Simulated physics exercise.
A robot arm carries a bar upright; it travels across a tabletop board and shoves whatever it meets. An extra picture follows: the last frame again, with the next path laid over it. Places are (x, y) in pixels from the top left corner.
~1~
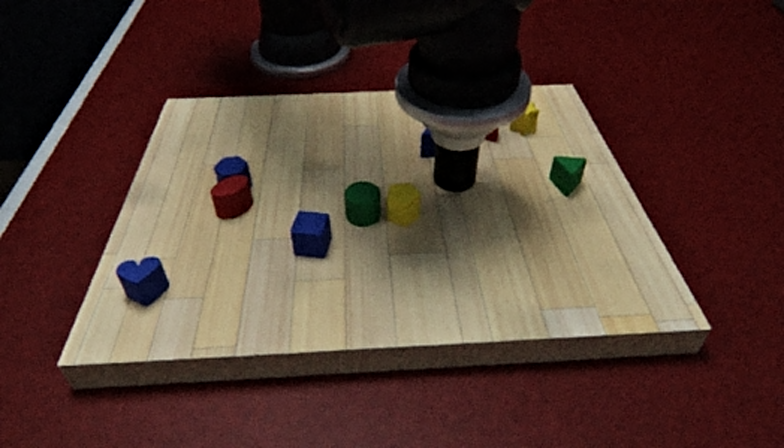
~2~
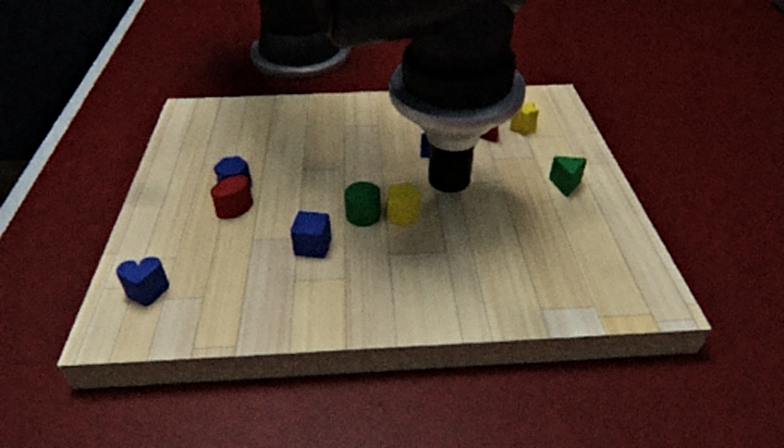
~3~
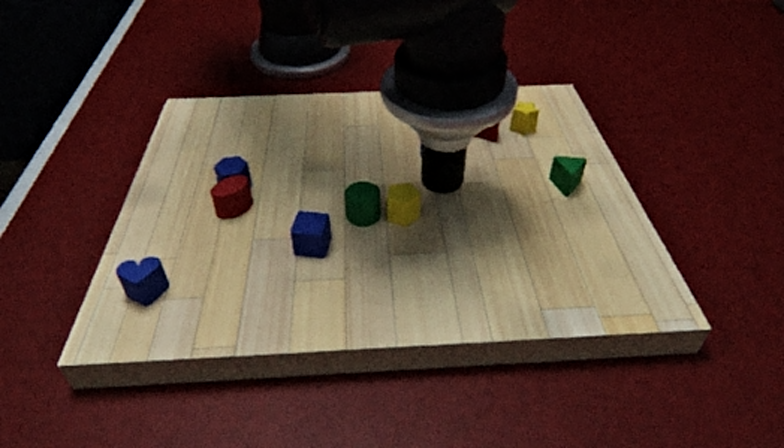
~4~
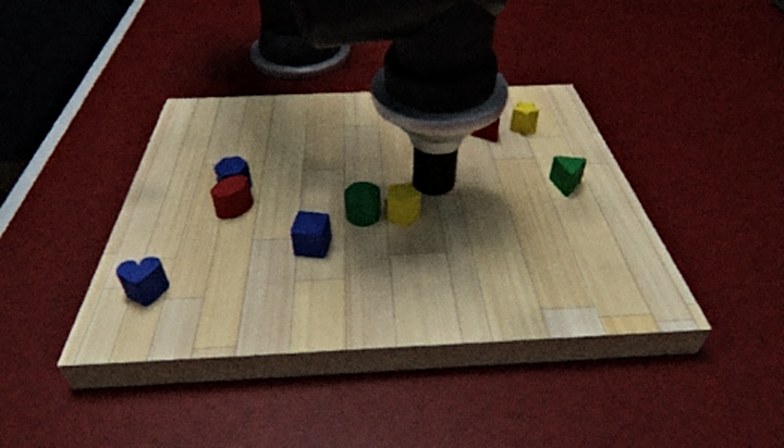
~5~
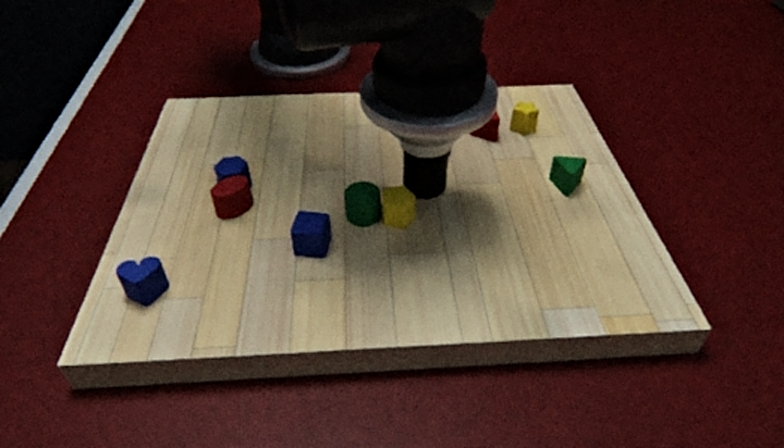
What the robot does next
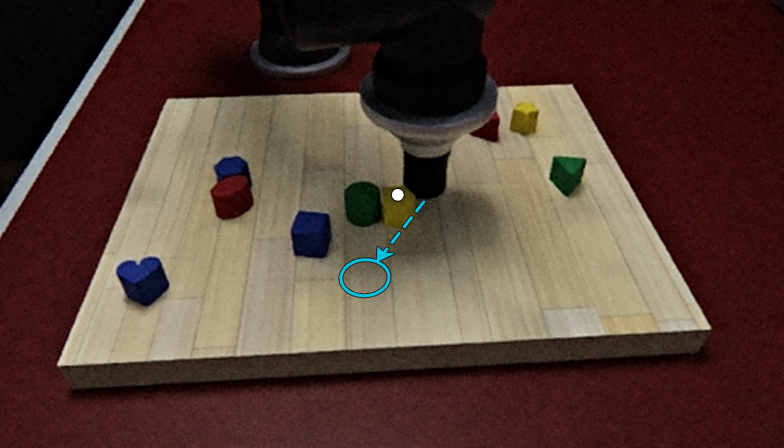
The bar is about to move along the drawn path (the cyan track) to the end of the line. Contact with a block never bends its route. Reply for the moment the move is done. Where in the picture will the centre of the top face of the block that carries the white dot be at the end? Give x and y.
Its top middle will sit at (322, 252).
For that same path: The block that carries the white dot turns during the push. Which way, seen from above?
From above, the block that carries the white dot will be seen to turn clockwise.
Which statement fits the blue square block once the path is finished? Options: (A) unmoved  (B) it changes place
That would be A.
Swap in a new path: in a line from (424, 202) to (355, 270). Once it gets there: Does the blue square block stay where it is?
Yes
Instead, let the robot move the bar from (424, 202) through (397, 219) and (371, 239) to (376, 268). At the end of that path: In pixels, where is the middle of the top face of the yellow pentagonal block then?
The middle of its top is at (334, 248).
Path on the board, straight from (424, 202) to (365, 277); the dot is on the yellow pentagonal block.
The first path, step by step. One third of the way, bar at (406, 209); green round block at (354, 195); yellow pentagonal block at (374, 217).
Two thirds of the way, bar at (386, 234); green round block at (354, 195); yellow pentagonal block at (347, 238), turned 25° clockwise.
At the end, bar at (364, 261); blue square block in place; green round block at (354, 195); yellow pentagonal block at (322, 252), turned 50° clockwise.
